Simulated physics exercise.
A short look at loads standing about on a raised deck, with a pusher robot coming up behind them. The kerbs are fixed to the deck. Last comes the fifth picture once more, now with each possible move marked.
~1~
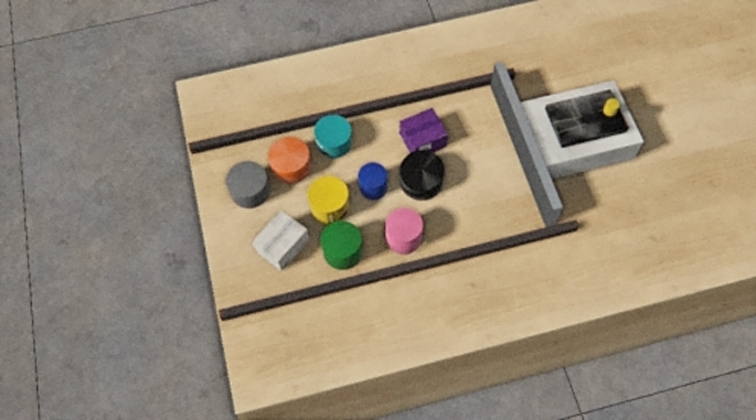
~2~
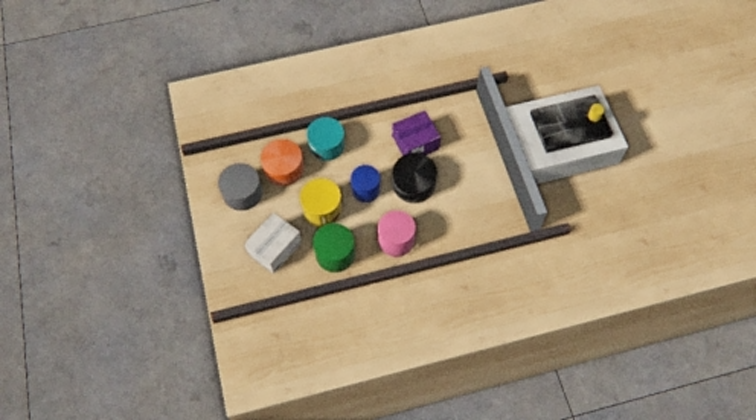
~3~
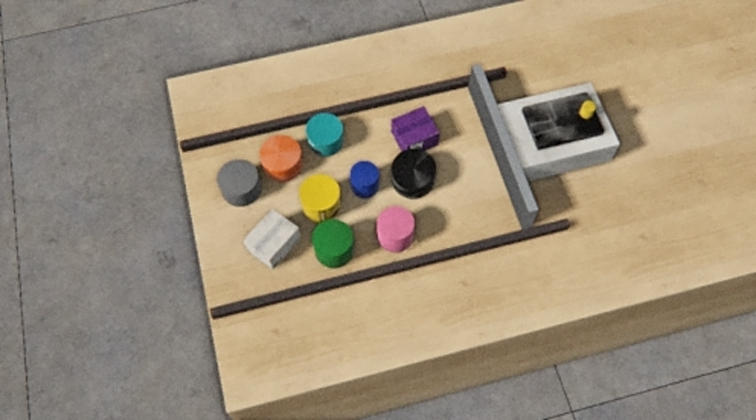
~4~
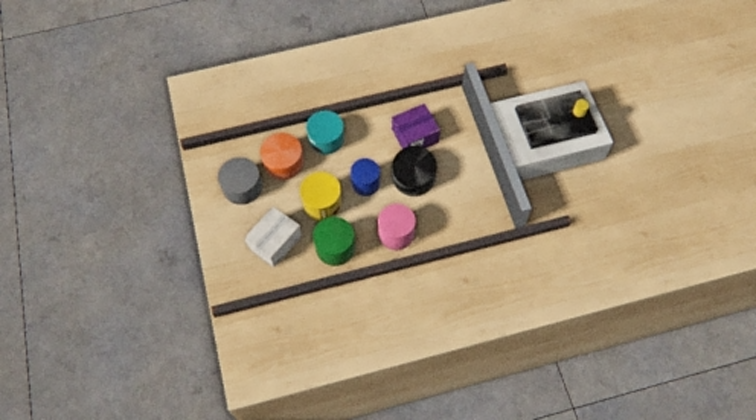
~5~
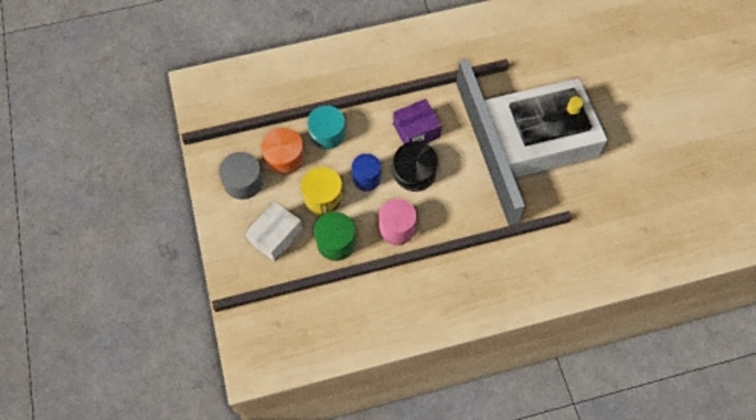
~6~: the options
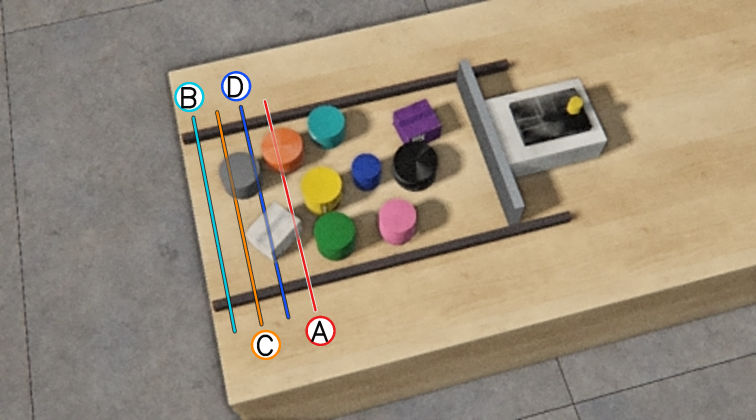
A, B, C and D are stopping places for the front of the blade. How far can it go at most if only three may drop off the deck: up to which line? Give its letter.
D.
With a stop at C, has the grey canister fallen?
By then, yes.
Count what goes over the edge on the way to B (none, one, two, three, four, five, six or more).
Six or more.
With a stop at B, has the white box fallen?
Yes.
On the copy, A at (289, 199); B at (213, 218); C at (238, 212); D at (263, 205).
On D. First, robot (464, 137); purple parcel (374, 134); blue canister (347, 174).
Then, robot (382, 156); grey canister (223, 195); white box (242, 255).
Finally, robot (319, 171); white box over the edge; grey canister over the edge; two fallen.
By contrast, A is within the limit but short; B drops ten; C drops six.
